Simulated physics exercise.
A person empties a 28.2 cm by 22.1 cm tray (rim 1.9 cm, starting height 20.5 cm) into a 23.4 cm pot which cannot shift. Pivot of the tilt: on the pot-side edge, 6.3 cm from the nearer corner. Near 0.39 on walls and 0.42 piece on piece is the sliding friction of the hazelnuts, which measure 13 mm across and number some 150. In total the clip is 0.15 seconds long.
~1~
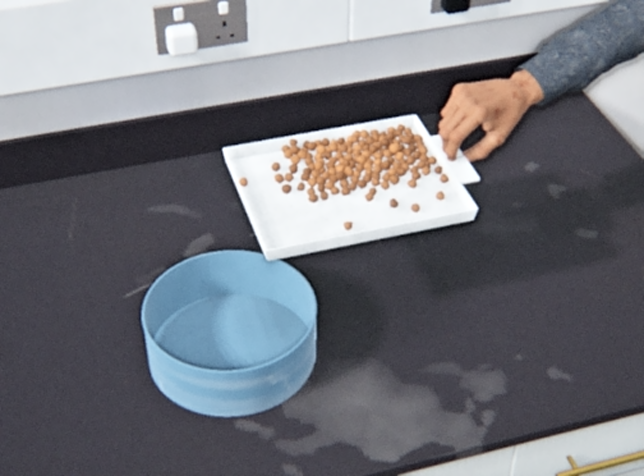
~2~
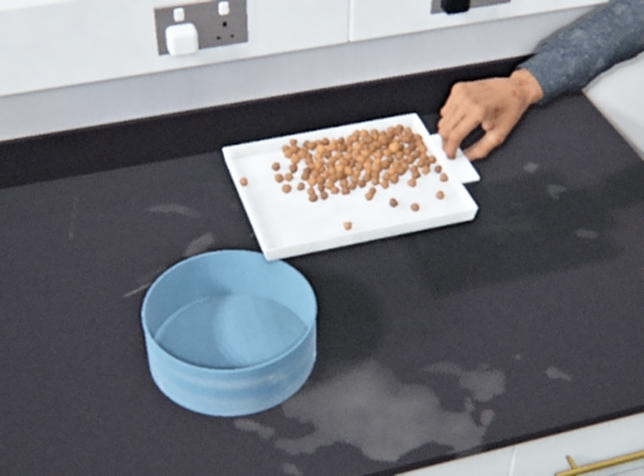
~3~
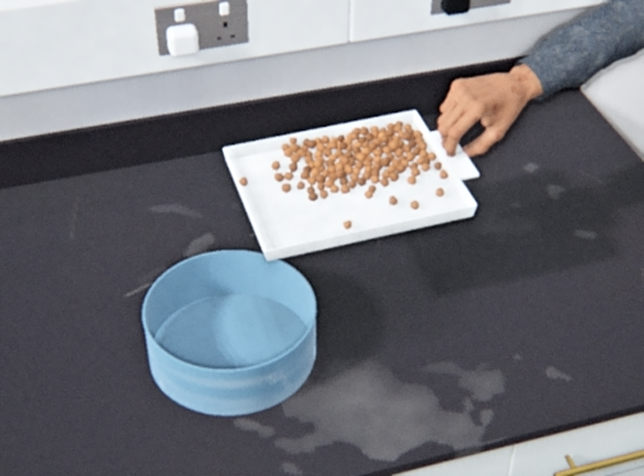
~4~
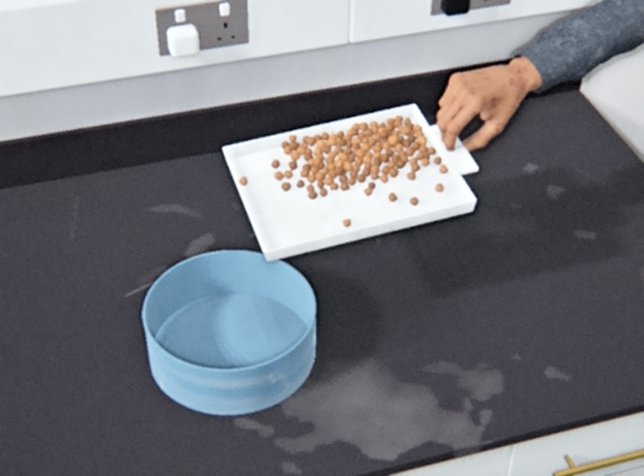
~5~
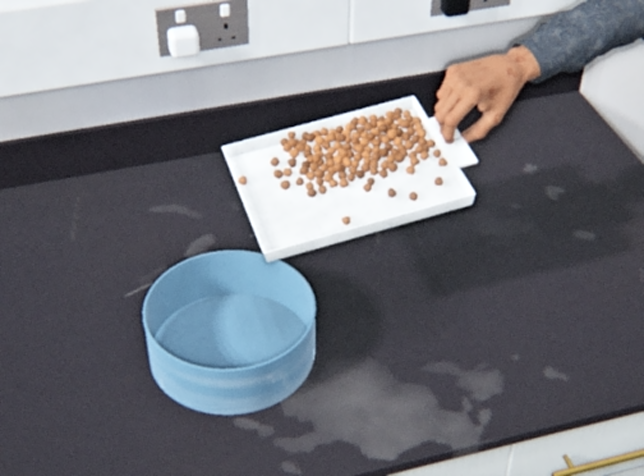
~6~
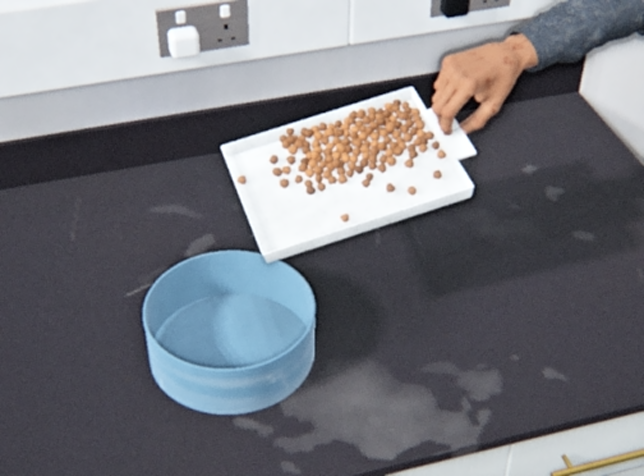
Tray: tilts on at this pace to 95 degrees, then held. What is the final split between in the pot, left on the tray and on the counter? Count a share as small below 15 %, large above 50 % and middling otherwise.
Pot: Large. Tray: Small. Counter: Small.
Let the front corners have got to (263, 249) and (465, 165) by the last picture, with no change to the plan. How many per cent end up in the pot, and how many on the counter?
You'd end with pot at 50 and counter at 50.
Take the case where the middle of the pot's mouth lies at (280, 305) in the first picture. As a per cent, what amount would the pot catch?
Close to 65 in a hundred.
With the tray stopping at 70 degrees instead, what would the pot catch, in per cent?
60 %.
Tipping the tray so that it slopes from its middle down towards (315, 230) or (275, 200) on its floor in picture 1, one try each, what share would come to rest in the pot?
Near 85 and 55 per cent, in that order.
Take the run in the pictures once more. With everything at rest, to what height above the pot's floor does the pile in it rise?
2.5 cm.
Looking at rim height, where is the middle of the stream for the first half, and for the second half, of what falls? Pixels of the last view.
Early half: About (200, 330); late half: (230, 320).
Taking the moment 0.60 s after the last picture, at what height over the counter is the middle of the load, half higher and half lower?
Median height: Approx. 20 cm.
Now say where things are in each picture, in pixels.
The first picture shows tray tilt 0 degrees, front corners at (268, 249) and (474, 208); middle of the pieces at (358, 160); pot at (230, 308).
The second picture shows tray tilt 0 degrees, front corners at (268, 249) and (474, 207); middle of the pieces at (358, 159).
The third picture shows tray tilt 2 degrees, front corners at (267, 249) and (473, 204); middle of the pieces at (358, 157).
The fourth picture shows tray tilt 4 degrees, front corners at (267, 250) and (473, 199), lowest corner left front; middle of the pieces at (358, 153).
The fifth picture shows tray tilt 7 degrees, front corners at (266, 251) and (472, 193), lowest corner left front; middle of the pieces at (357, 148).
The sixth picture shows tray tilt 10 degrees, front corners at (265, 252) and (470, 186), lowest corner left front; middle of the pieces at (355, 143); pot at (230, 307).
Then, 0.36 s after the last picture, tilt 51 degrees; the tray holds 100 %, the pot 0 %.
Then, 0.60 s after the last picture, tilt 79 degrees; the tray holds 60 %, the pot 15 %.
Then, 0.95 s after the last picture, tilt 95 degrees; the tray holds 10 %, the pot 75 %.
In the end, pot 95 %, tray 0 %, counter 5 %.
